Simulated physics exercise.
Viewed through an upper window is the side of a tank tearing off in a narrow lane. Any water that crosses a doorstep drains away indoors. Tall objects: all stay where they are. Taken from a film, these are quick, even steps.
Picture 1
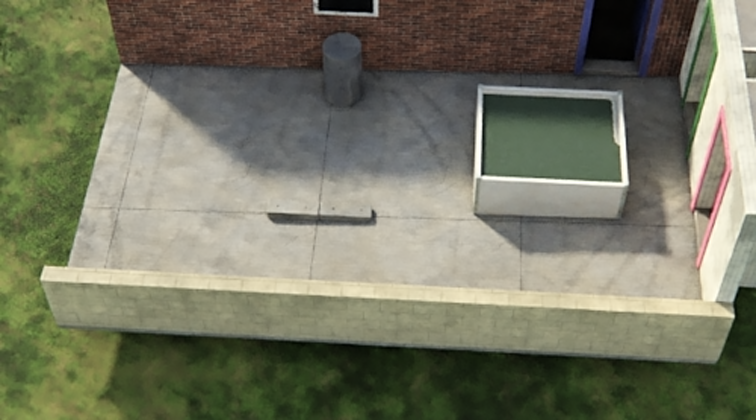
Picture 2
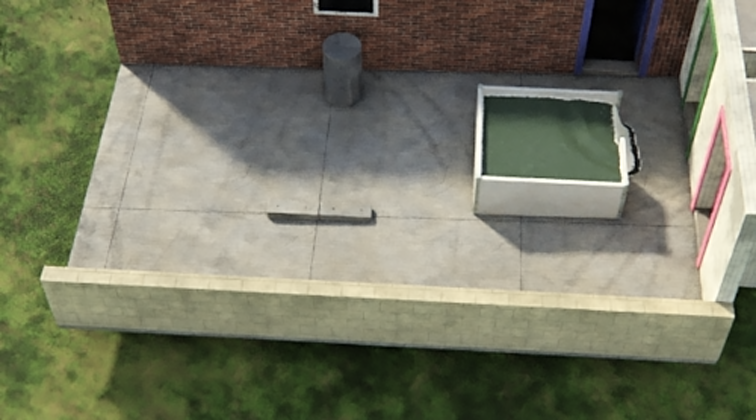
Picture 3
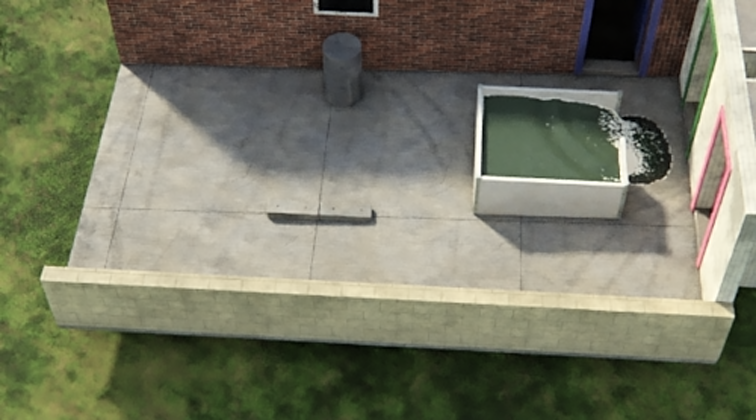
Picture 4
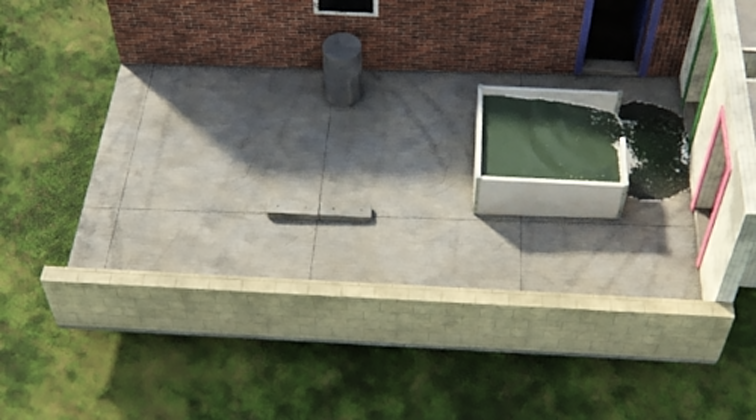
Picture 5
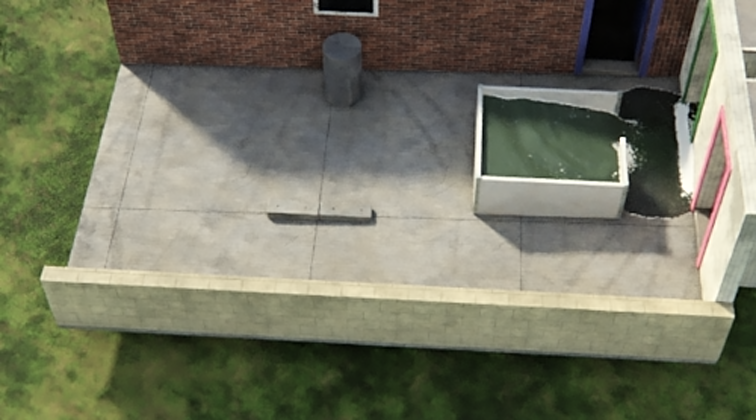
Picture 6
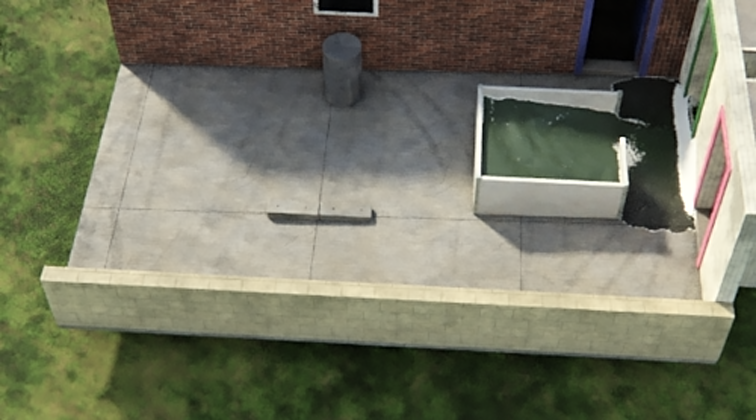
Dark green water pours from the right side of a white tank and spreads across the pavement.
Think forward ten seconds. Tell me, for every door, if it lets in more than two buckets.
In order: Green door: Tops two buckets. Blue door: Tops two buckets. Pink door: Never tops two buckets.
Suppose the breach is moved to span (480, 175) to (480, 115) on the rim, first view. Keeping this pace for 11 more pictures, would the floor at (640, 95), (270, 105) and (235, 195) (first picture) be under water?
In the order given: Untouched, swamped and swamped.
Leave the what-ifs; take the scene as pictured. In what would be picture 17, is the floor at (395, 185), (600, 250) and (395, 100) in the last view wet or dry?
Result, in order: Unflooded / waterlogged / unflooded.
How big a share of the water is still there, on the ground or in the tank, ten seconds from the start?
Some 66 per cent has not gone.
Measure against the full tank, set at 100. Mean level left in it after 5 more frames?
Around 72 percent.
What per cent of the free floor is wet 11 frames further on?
Estimated share: Around 25 %.
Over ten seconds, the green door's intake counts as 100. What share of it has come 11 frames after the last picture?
Close to 75 out of every hundred.
A moment on, water covers 10 % of the floor; the green door over two buckets in, the blue door wet at the sill, nothing in, the pink door wet at the sill, nothing in.
Next, water covers 25 % of the floor; the green door far over two buckets in, the blue door under two buckets in, the pink door wet at the sill, nothing in.
Then, water covers 40 % of the floor; the green door far over two buckets in, the blue door over two buckets in, the pink door wet at the sill, nothing in.
Later, water covers 85 % of the floor; the green door far over two buckets in, the blue door over two buckets in, the pink door wet at the sill, nothing in.
In the end, water covers 85 % of the floor; the green door far over two buckets in, the blue door over two buckets in, the pink door wet at the sill, nothing in.
